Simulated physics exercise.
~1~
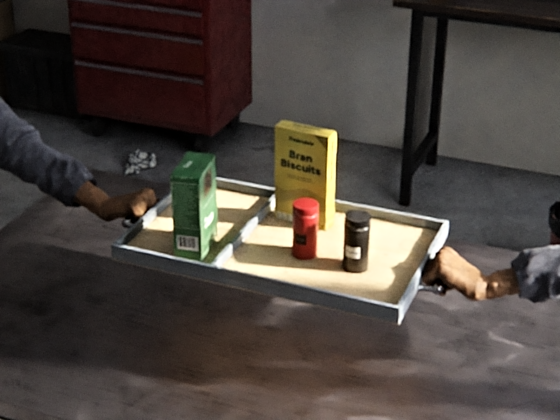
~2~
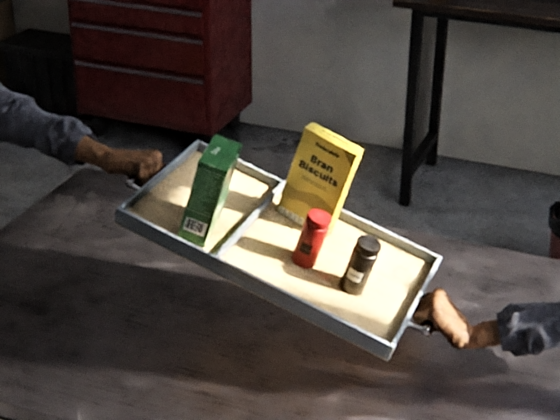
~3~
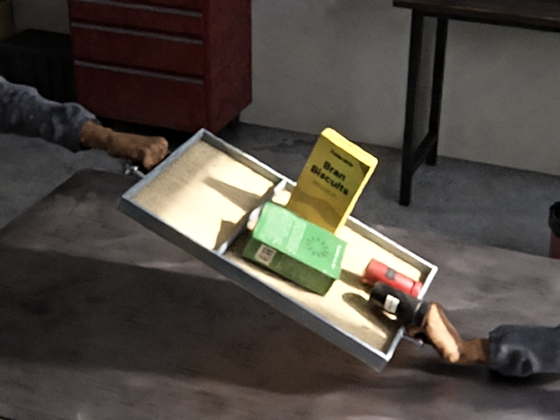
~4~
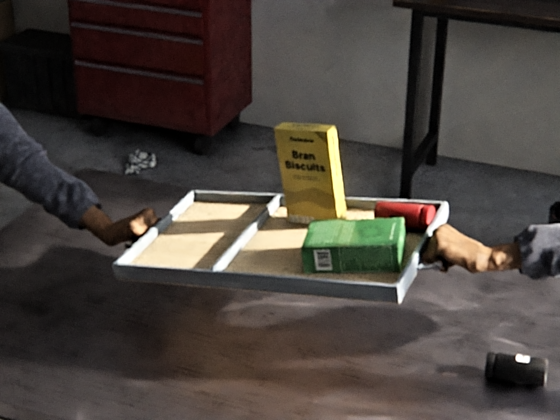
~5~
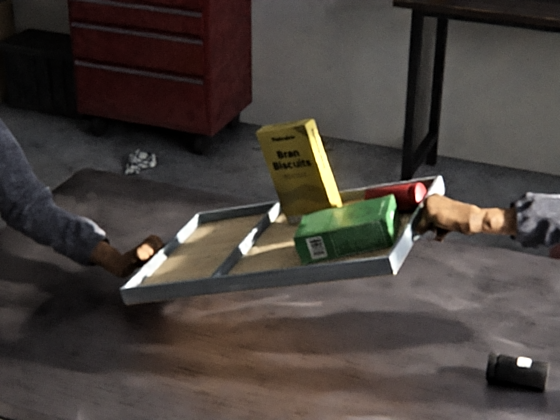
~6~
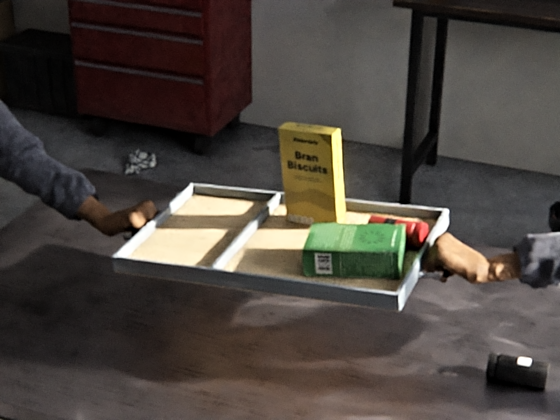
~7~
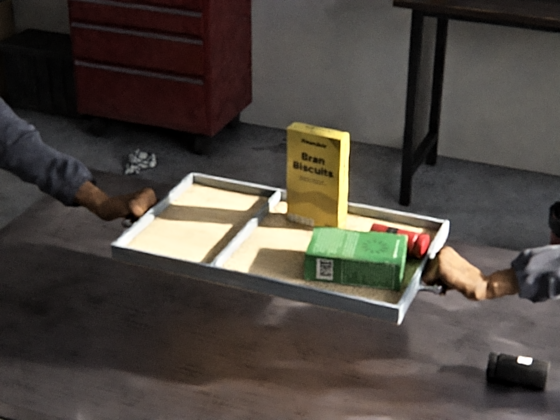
In a workshop, two hands tilt a tray, toppling three items and dropping the black shaker.
